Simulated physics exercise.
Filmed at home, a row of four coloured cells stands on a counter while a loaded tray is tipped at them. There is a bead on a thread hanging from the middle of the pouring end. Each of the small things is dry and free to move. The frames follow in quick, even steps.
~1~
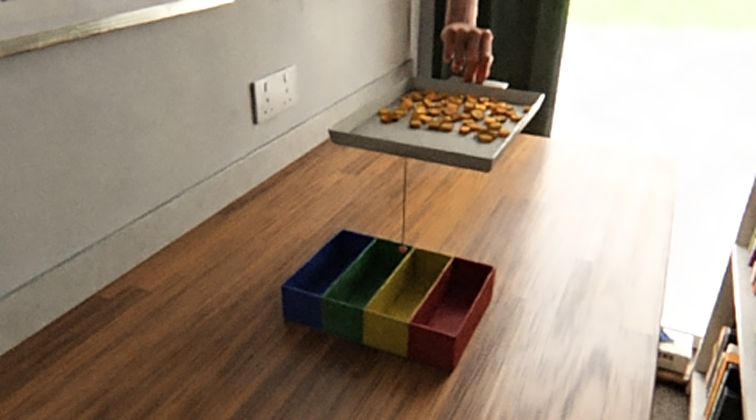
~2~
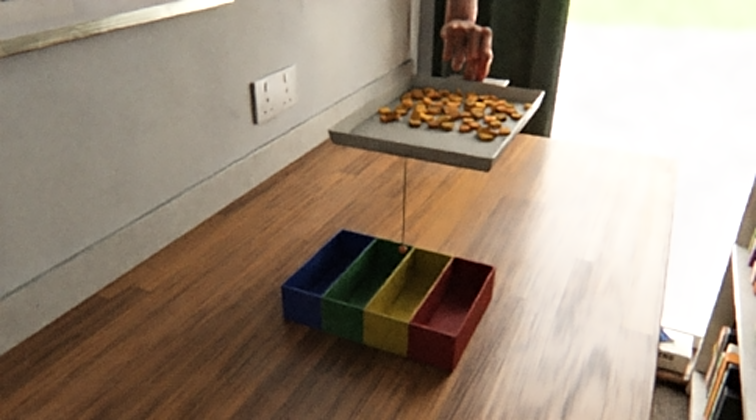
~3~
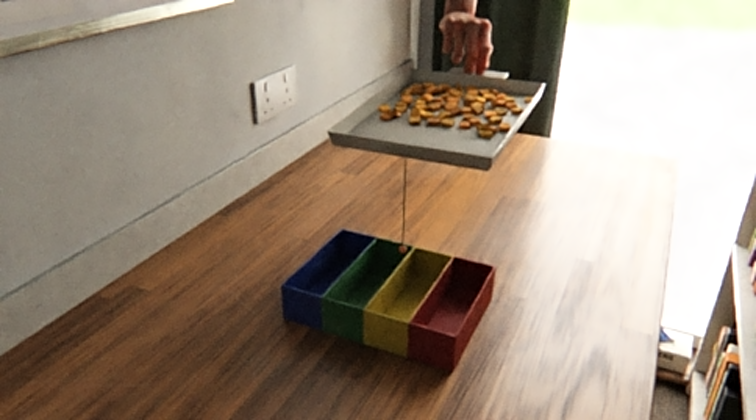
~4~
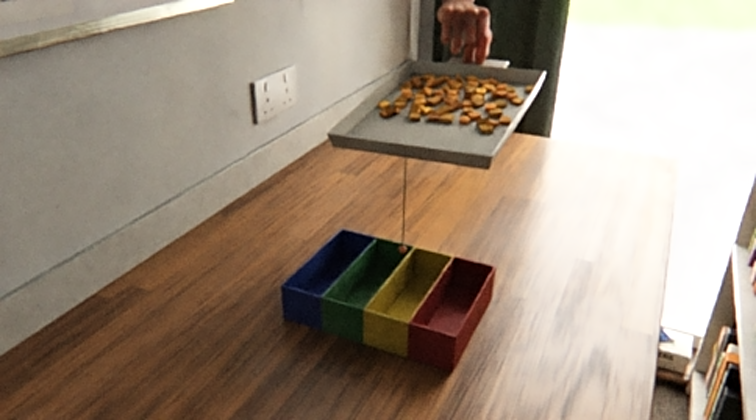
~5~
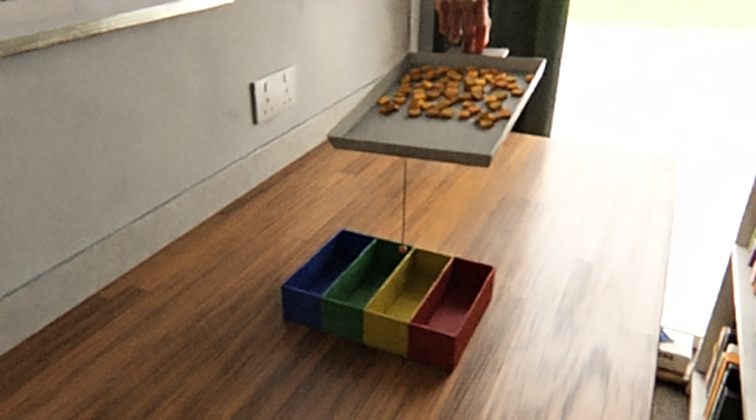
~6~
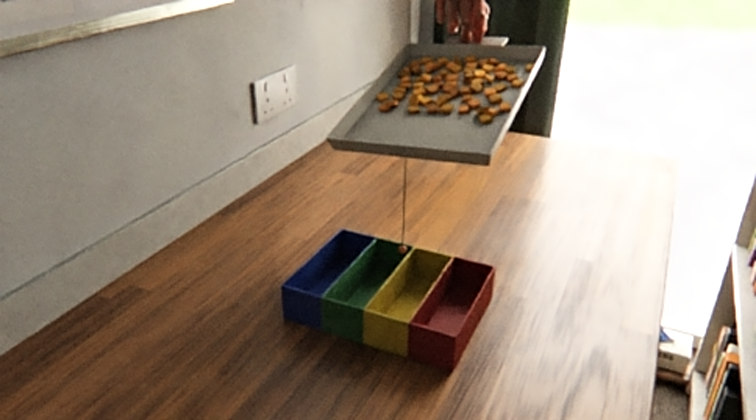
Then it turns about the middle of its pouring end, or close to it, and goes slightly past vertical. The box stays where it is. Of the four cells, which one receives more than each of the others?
The blue cell receives the most.
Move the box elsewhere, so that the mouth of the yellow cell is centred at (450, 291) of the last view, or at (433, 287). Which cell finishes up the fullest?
The cell in blue, then the cell in blue.
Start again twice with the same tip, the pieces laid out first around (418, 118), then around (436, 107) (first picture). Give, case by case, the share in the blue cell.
That would be 50 per cent, and then 60 per cent.
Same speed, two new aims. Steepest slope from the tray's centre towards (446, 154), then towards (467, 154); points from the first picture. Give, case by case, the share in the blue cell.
The first comes to 0 %, while the second comes to 0 %.
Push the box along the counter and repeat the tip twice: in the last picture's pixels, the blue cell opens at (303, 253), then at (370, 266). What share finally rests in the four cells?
Close to 100 %, followed by close to 30 %.
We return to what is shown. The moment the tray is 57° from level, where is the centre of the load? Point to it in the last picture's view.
Close to (374, 131).
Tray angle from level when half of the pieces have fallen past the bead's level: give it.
It has tipped about 110 degrees.
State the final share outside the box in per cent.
About 10 per cent.
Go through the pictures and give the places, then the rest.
In the first picture, corners of the pouring end near (333, 129) and (490, 157), level; middle of the load near (452, 111), small crackers; bead on its thread near (403, 250); blue cell near (302, 304); green cell near (343, 317); yellow cell near (386, 330); red cell near (431, 344).
In the second picture, corners of the pouring end near (333, 129) and (490, 156), level; middle of the load near (452, 110).
In the third picture, corners of the pouring end near (332, 130) and (490, 155), tipped barely, lowest at the left corner; middle of the load near (452, 105).
In the fourth picture, corners of the pouring end near (331, 132) and (489, 154), tipped a little, lowest at the left corner; middle of the load near (452, 98).
In the fifth picture, corners of the pouring end near (331, 134) and (488, 153), tipped a little, lowest at the left corner; middle of the load near (452, 91).
In the sixth picture, corners of the pouring end near (331, 136) and (487, 152), tipped a little, lowest at the left corner; middle of the load near (451, 85); blue cell near (302, 304); green cell near (343, 317); yellow cell near (386, 330); red cell near (431, 344).
Shortly afterwards, tray tipped steeply; the whole lot on the tray.
Next, tray tipped right over; the bulk on the tray; a little in the blue cell; only a few in the green cell; a little falling or outside the box.
Some moments later, tray tipped past a quarter turn; near half in the blue cell; near a quarter in the green cell; a little in the yellow cell; a little falling or outside the box.
In the end, tray tipped past a quarter turn; near half in the blue cell; near a quarter in the green cell; a little in the yellow cell; none at all in the red cell; a little outside the box.
